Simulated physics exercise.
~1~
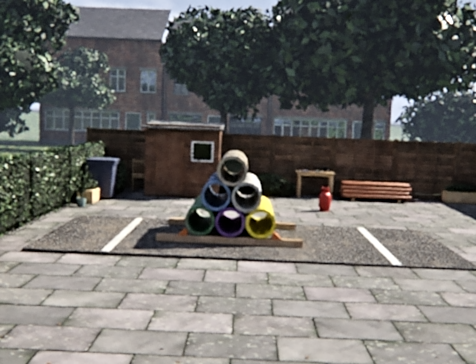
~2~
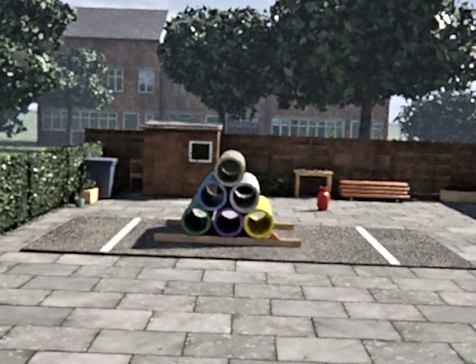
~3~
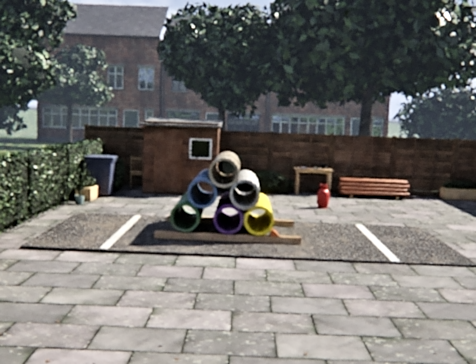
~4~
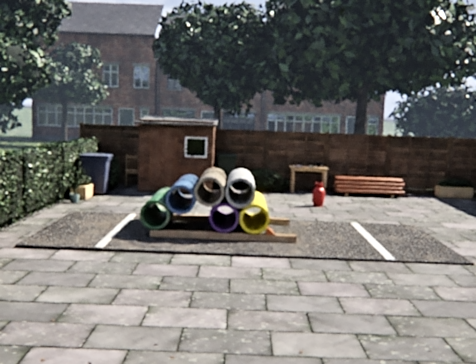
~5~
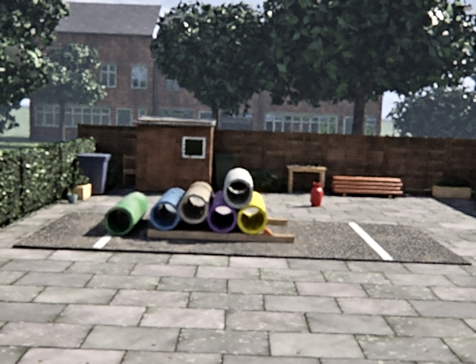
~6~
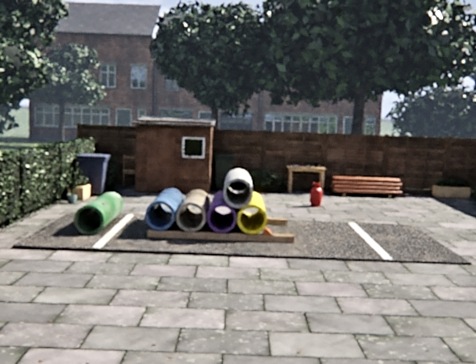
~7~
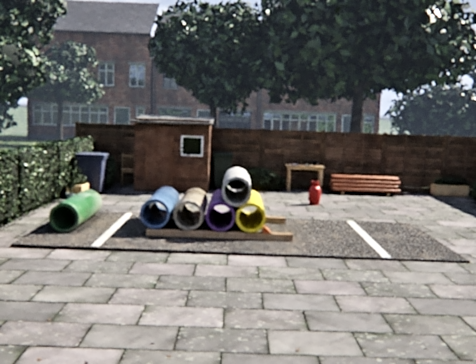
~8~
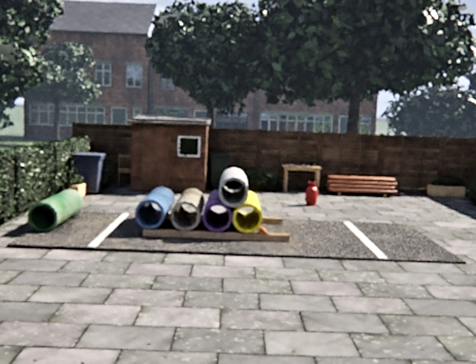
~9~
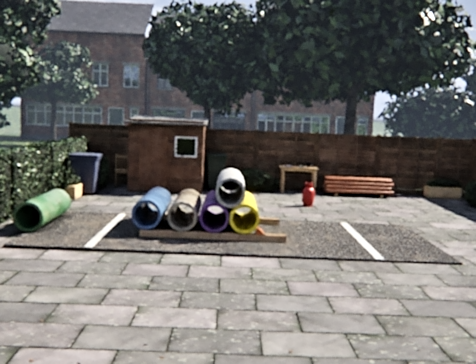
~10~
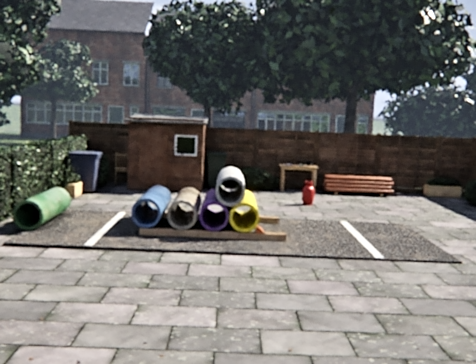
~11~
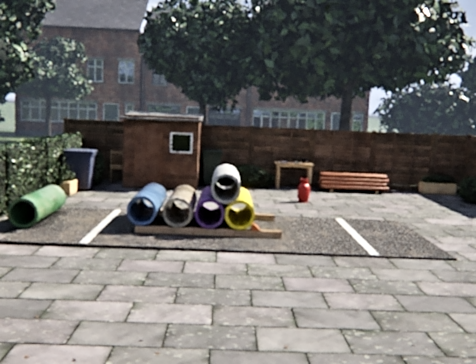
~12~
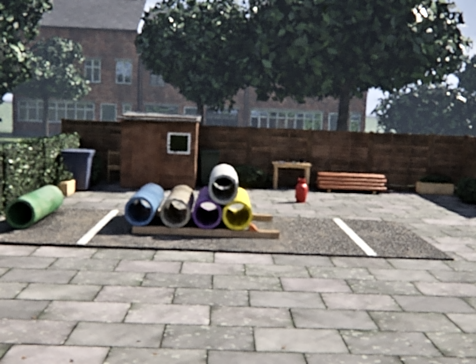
Six wide pipes are stacked in a pyramid on low wooden bearers, seen end-on across a paved yard, on a gravel strip with a white line on each side. The bottom row is green, purple and yellow, and a hedge, shed, bench, red container and brick building stand around and behind. The green pipe slips out to the left, and the pile sags as the upper pipes drop. A blue pipe and a brownish one settle beside the purple, with a grey one still on top. The green pipe rolls over the left line and stops near the hedge, while purple and yellow stay put.
